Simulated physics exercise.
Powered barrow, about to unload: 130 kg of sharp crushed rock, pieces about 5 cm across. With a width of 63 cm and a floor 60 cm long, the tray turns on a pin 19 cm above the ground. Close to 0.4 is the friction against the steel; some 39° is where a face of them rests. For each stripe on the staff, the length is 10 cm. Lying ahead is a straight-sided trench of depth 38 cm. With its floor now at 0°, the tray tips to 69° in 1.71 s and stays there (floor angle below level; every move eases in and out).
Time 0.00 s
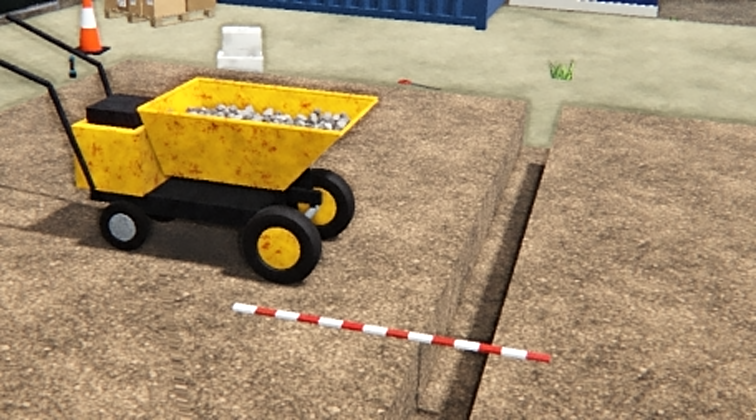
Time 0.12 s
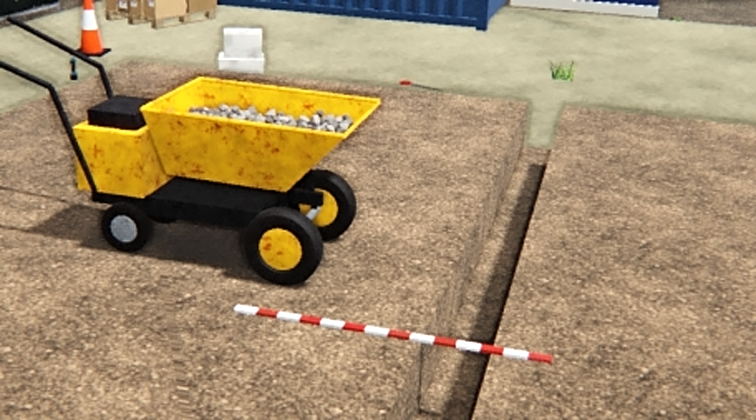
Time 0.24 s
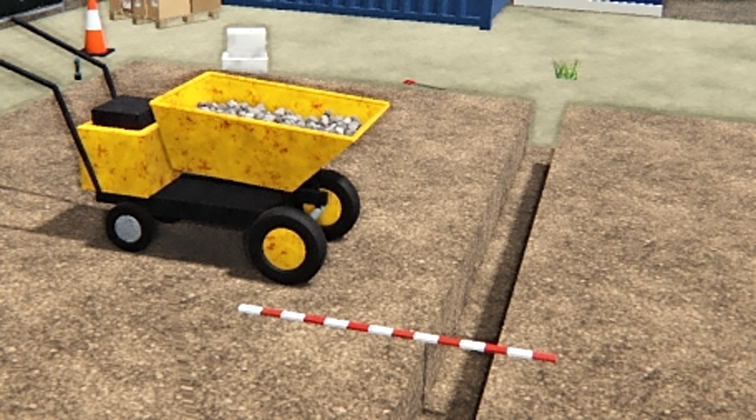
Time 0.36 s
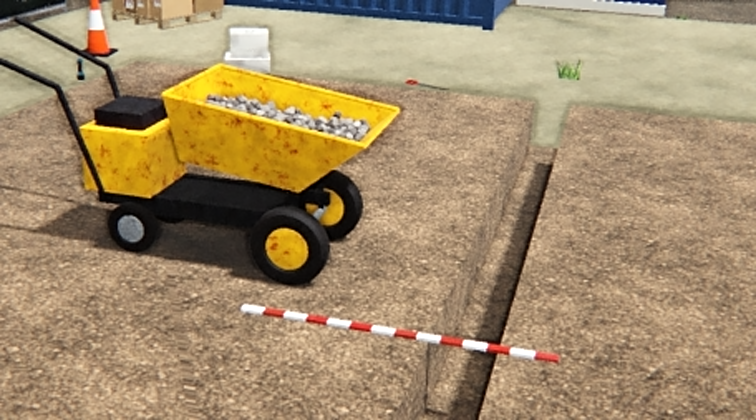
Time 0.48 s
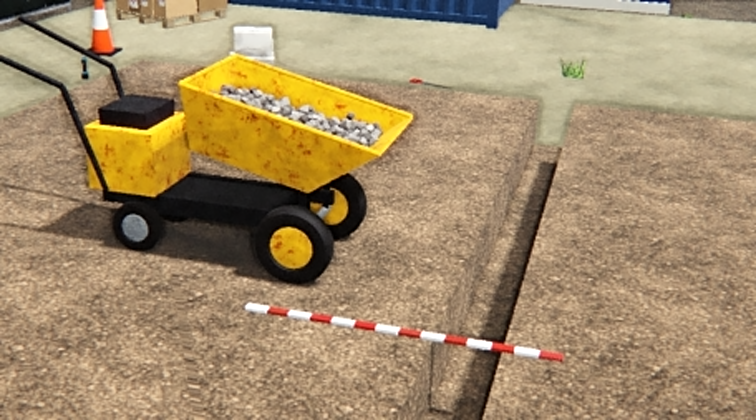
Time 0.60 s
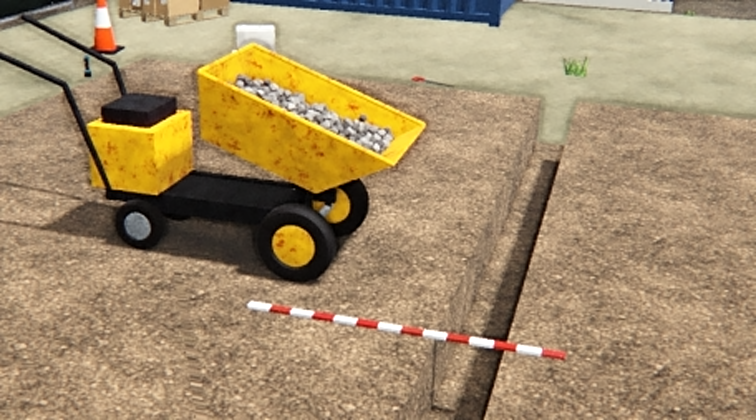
The yellow tray of a small black-wheeled powered barrow tilts slowly, then faster, its rear rising and its front lip dipping to the right, with grey stones inside. The barrow stands at left on brown ground, seen from slightly above, beside a narrow trench and a red-and-white striped staff. Behind are an orange cone, pale blocks and a blue container, as the view drifts very slightly.
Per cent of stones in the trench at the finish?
About 90 %.
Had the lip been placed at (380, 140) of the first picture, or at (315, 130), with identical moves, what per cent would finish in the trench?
Around 85 and then 45 percent.
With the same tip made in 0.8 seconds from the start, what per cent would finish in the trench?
Then about 90 per cent.
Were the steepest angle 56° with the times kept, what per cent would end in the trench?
In that case some 15 per cent.
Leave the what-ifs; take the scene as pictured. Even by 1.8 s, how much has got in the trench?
Roughly 20 percent of the load.
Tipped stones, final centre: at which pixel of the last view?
About (484, 326).
After 1.3 s the floor is at 58°; 100 % in the tray; the foremost stones are at (424, 223).
After 1.8 s the floor is at 69°; 77 % in the tray, 5 % short of the trench, 18 % in the trench; the foremost stones are at (509, 348).
After 2.2 s the floor is at 69°; 44 % in the tray, 5 % short of the trench, 51 % in the trench; the foremost stones are at (514, 337).
After 4.1 s the floor is at 69°; 1 % in the tray, 9 % short of the trench, 90 % in the trench; the foremost stones are at (512, 345).
